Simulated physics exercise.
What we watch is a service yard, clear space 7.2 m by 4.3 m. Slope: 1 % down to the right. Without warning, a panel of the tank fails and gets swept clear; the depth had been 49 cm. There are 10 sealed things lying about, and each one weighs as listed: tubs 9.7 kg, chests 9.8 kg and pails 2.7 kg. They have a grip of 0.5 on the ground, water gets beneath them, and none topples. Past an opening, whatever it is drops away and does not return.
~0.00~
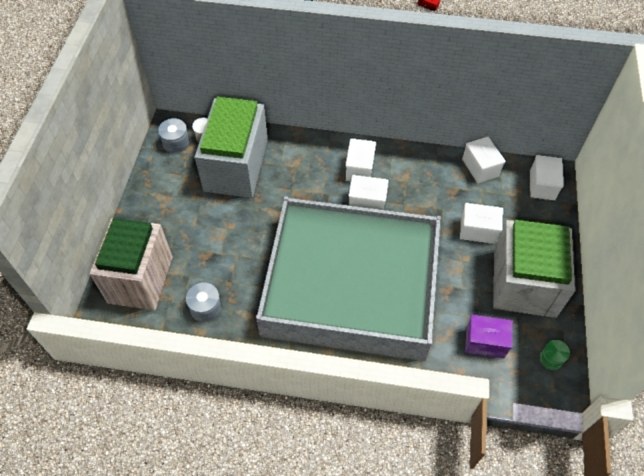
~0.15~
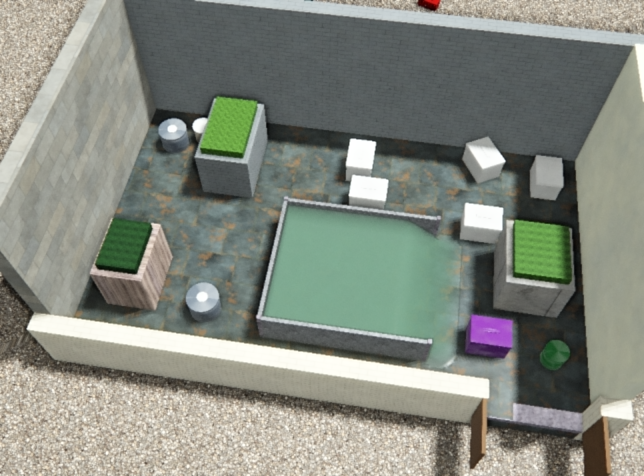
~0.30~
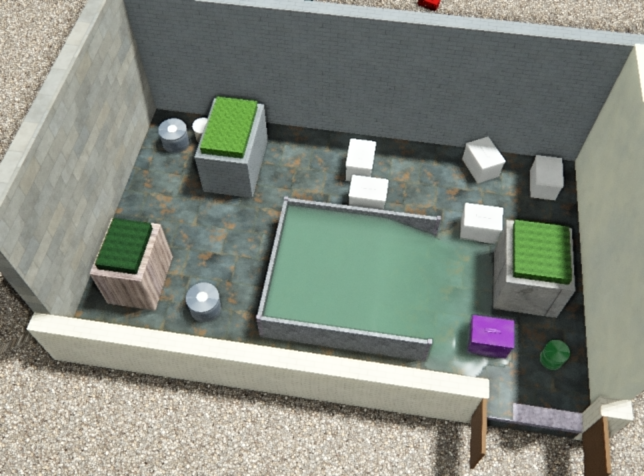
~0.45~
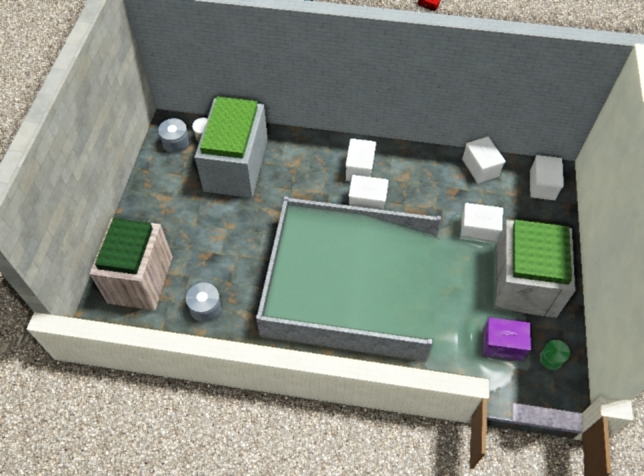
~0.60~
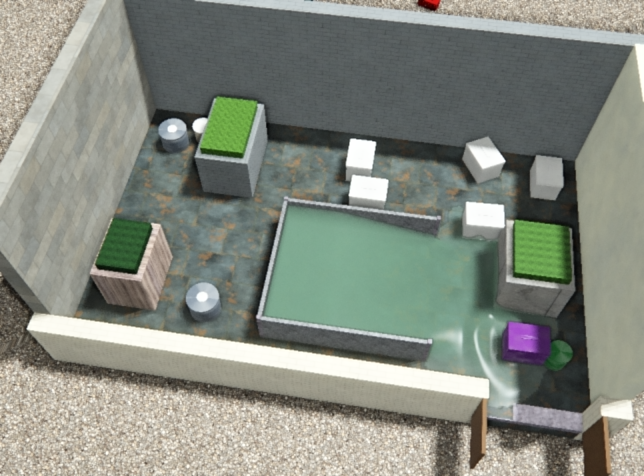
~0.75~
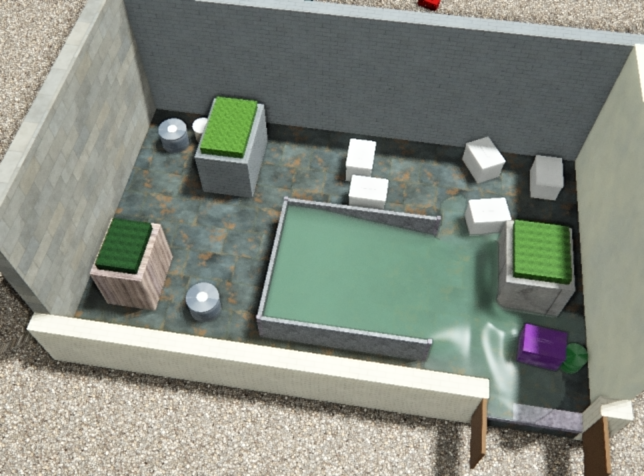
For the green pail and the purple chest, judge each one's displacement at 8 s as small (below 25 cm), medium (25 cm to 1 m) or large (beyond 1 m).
Green pail - large, purple chest - large.
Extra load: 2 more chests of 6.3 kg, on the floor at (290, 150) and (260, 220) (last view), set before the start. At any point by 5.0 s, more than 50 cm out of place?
Below the mark, below the mark.
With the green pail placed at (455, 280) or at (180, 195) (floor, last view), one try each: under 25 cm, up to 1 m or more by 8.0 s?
Run 1: It is pushed far off. Run 2: It remains nearly still.
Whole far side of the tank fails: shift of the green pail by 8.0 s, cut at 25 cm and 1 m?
Under that change, the green pail covers a big distance.
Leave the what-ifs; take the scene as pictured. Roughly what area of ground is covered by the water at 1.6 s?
Wet: Near 12 m2.
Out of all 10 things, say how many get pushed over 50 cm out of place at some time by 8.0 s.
I make that 7.
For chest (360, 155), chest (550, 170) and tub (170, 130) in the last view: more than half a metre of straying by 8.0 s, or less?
The first topped the threshold, the second topped the threshold, and the third never reached the threshold.
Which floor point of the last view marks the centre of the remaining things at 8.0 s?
Centre of the remaining things: Roughly (288, 191).
After 1.6 s the green pail is near (589, 365), 0.4 m from its start, afloat; the purple chest is near (554, 358), 0.8 m from its start, afloat; 0 of 10 are out; 2 afloat.
After 3.6 s the green pail has gone out; the purple chest has gone out; 2 of 10 are out; 3 afloat.
After 5.6 s the green pail has gone out; the purple chest has gone out; 2 of 10 are out; 3 afloat.
After 8.0 s the green pail has gone out; the purple chest has gone out; 2 of 10 are out; 4 afloat.
